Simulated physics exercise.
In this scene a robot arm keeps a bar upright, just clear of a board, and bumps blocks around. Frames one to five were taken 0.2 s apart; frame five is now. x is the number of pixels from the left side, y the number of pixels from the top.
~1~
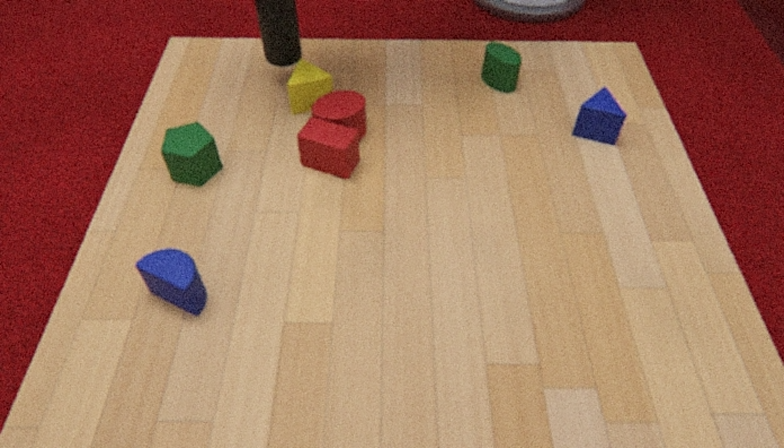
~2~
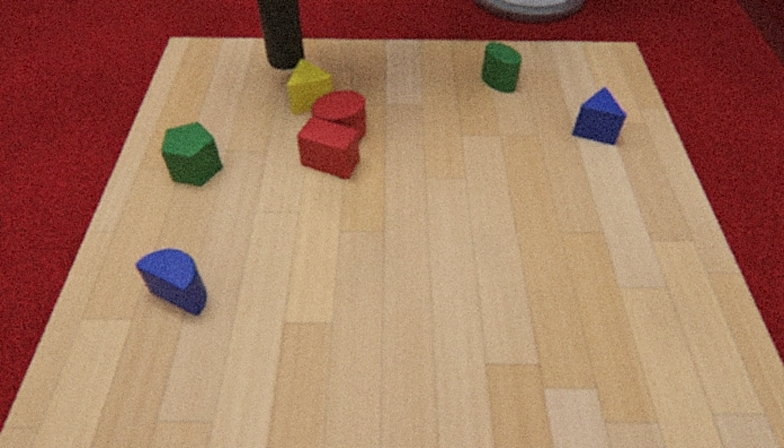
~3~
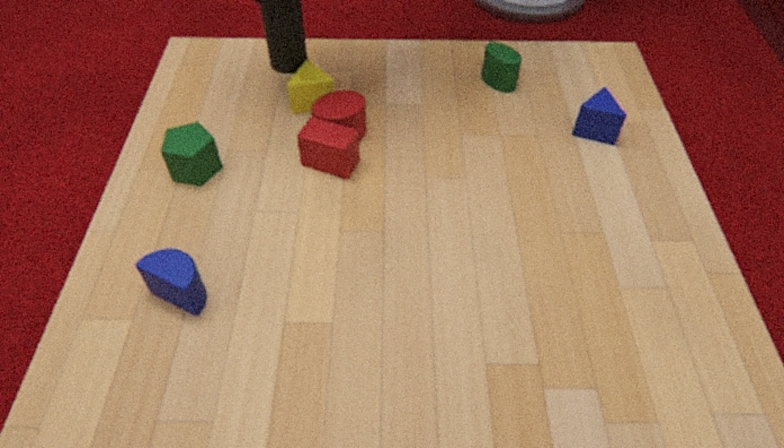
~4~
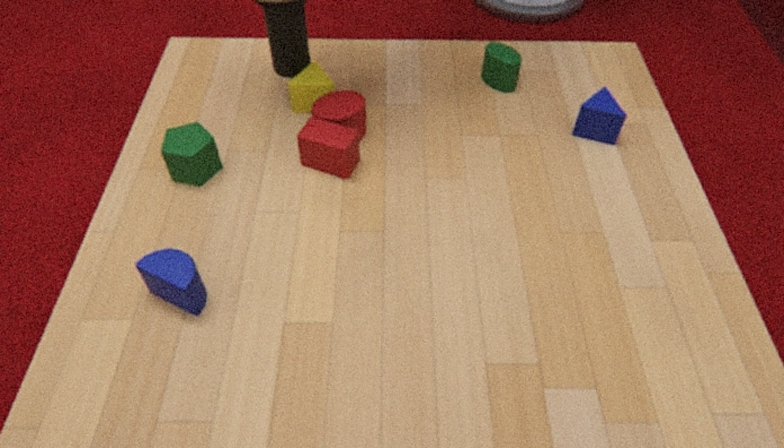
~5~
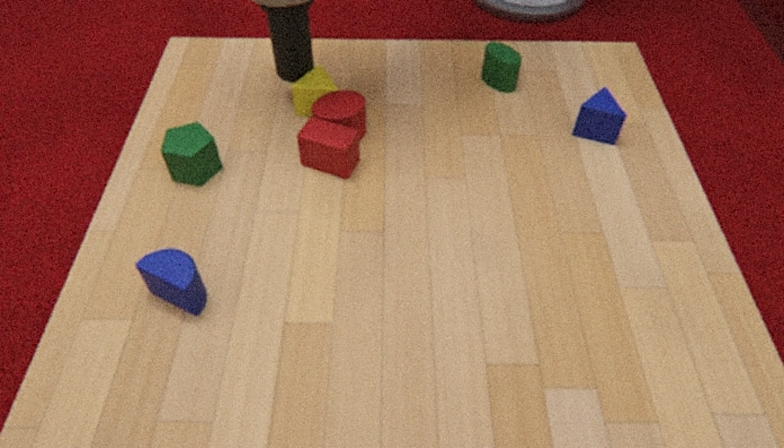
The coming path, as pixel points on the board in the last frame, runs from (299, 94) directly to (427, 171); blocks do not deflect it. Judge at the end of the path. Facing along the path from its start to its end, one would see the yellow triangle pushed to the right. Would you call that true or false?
This is false.
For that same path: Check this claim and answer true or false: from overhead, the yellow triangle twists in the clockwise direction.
False - the claim does not hold.
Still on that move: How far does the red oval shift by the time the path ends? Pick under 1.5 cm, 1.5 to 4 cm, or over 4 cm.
It will fall in the top band, over 4 cm.
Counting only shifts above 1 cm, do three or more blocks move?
Going by the path, no.
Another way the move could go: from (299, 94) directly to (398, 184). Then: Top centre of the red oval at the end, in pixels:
I predict (449, 163).
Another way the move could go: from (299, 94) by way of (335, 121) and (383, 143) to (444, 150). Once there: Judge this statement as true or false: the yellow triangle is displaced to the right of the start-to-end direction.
This is false.
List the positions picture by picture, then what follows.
In the first frame, bar's lower end (284, 56); yellow triangle (307, 72); red rectangle (328, 132); red oval (339, 104).
In the second frame, bar (286, 59); blocks still.
In the third frame, bar (289, 63); yellow triangle (309, 74).
In the fourth frame, bar (292, 67); yellow triangle (312, 75).
In the fifth frame, bar (296, 71); yellow triangle (316, 79); red rectangle (328, 132); red oval (339, 104).
On the path given first. One third of the way, bar (336, 95); yellow triangle (372, 92); red oval (361, 117), turned 60° clockwise.
Two thirds of the way, bar (381, 121); yellow triangle (412, 102), turned 75° anticlockwise; red rectangle (327, 136), turned 15° clockwise; red oval (394, 147), turned 95° clockwise.
At the end, bar (429, 149); yellow triangle (417, 103), turned 85° anticlockwise; red rectangle (327, 136), turned 15° clockwise; red oval (415, 176), turned 155° clockwise.
